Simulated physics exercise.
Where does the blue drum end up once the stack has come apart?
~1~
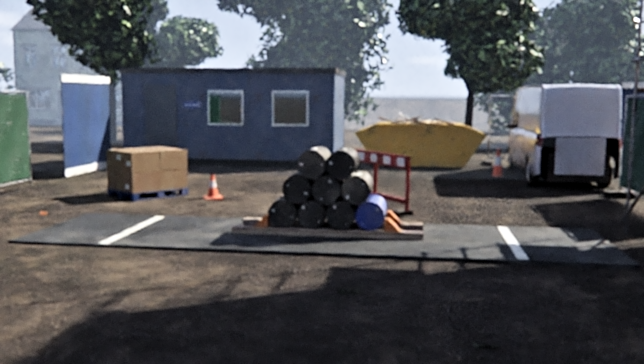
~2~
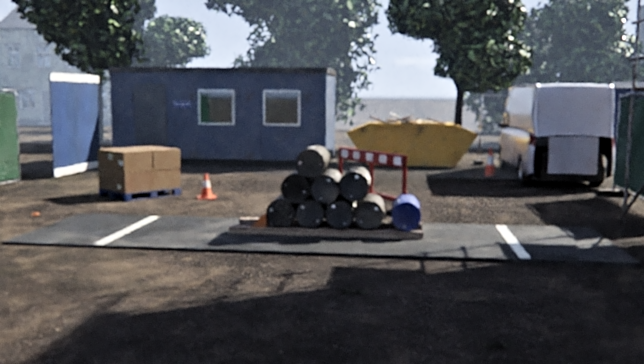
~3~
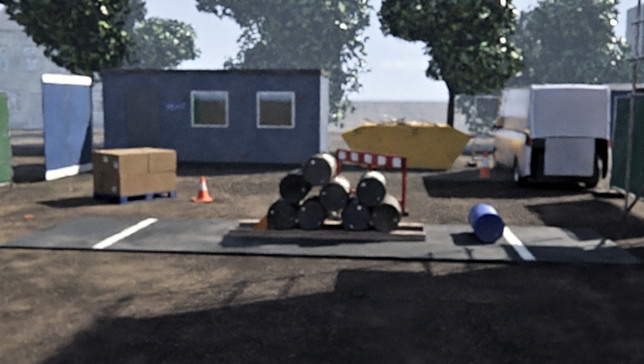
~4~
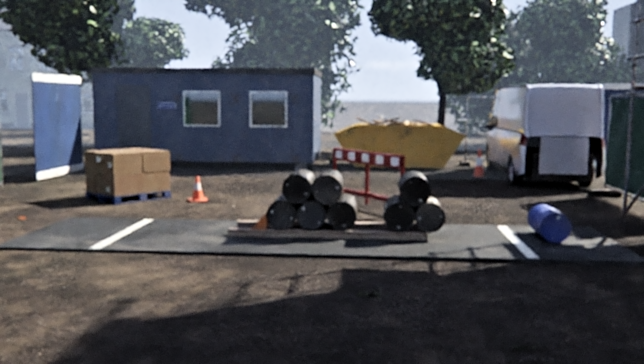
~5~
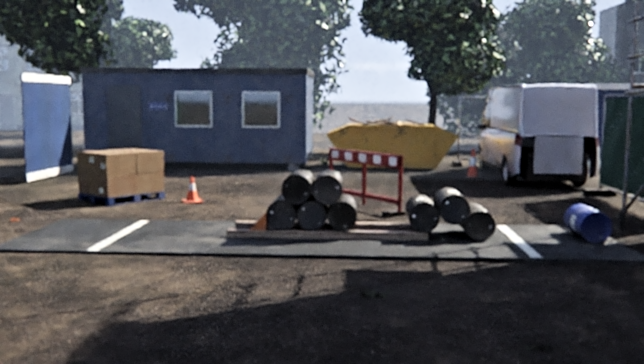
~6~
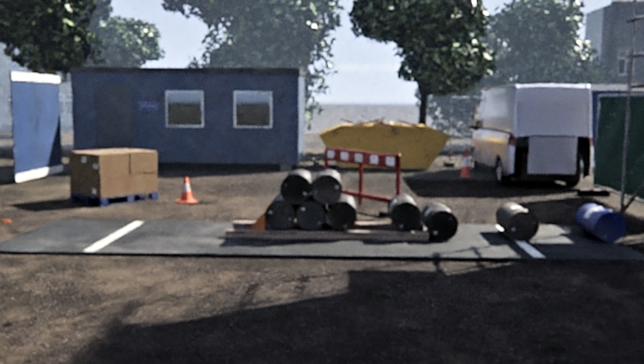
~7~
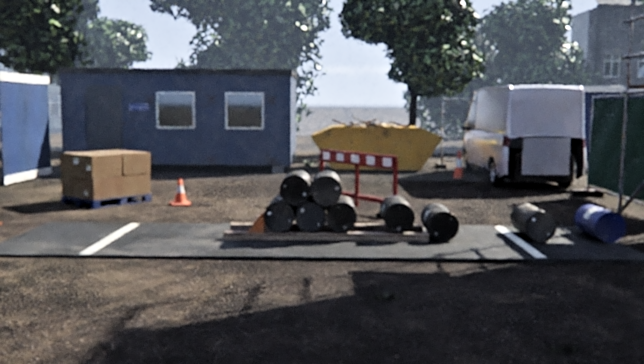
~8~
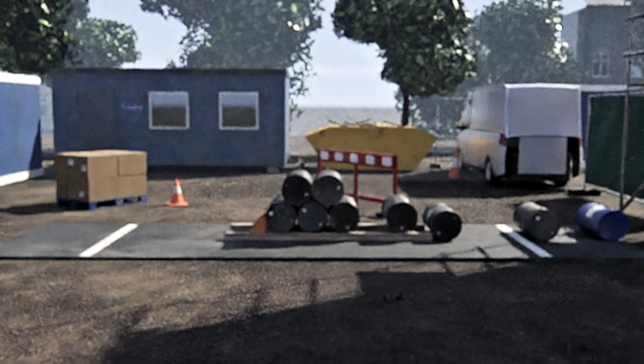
It comes to rest past the white line on the right, with one dark drum lying just to its left.
To begin with, a stack of dark drums and one blue drum sits on timber bearers on an asphalt pad, with a blue cabin, a yellow skip and a white van behind. The blue drum at the lower right rolls away to the right as the view drifts slowly sideways. It crosses the right white line while the stack splits and more dark drums tumble rightward. One dark drum rolls after the blue one and crosses the line too. At the end, both lie beyond it, two dark drums rest near the bearers' right end, and five remain piled at the left.
